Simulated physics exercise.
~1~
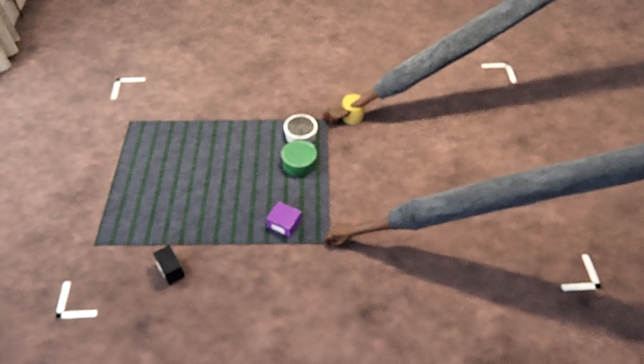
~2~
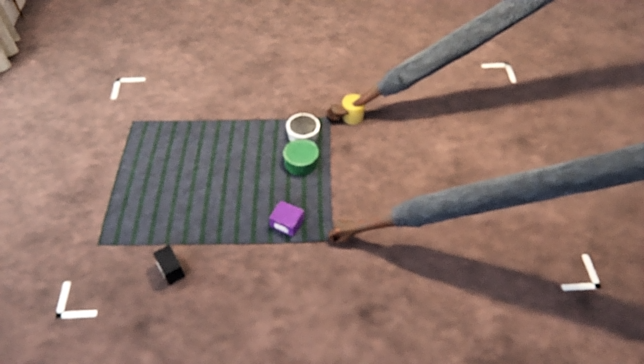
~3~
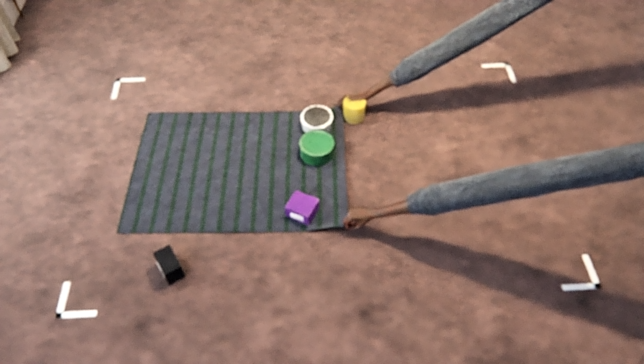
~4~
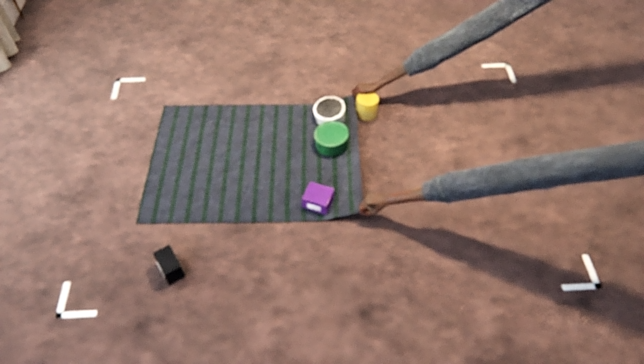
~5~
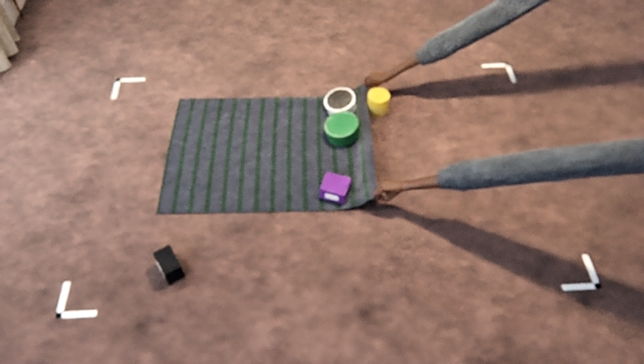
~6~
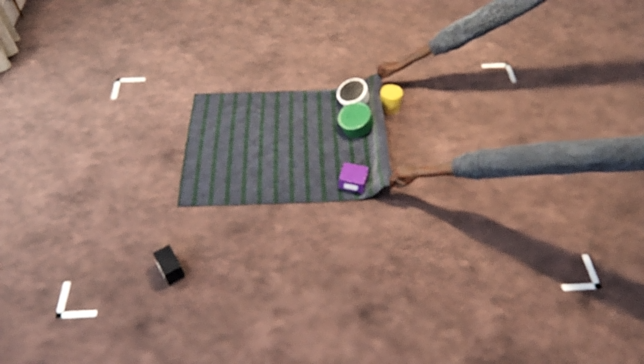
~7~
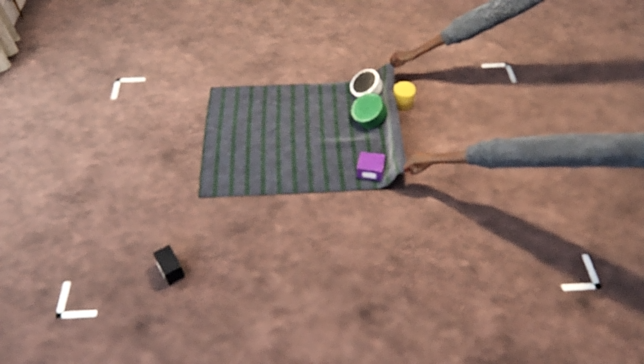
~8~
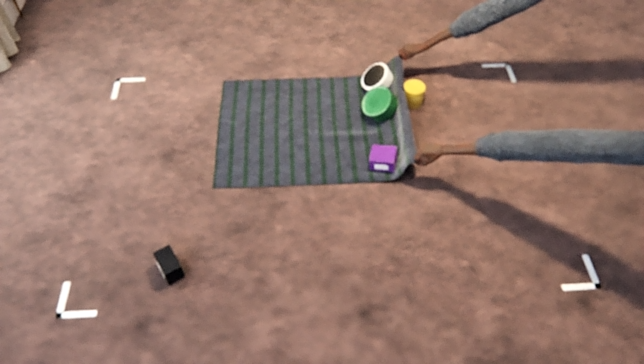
Two arms drag a dark striped sheet rightward and upward, carrying three objects still aboard.
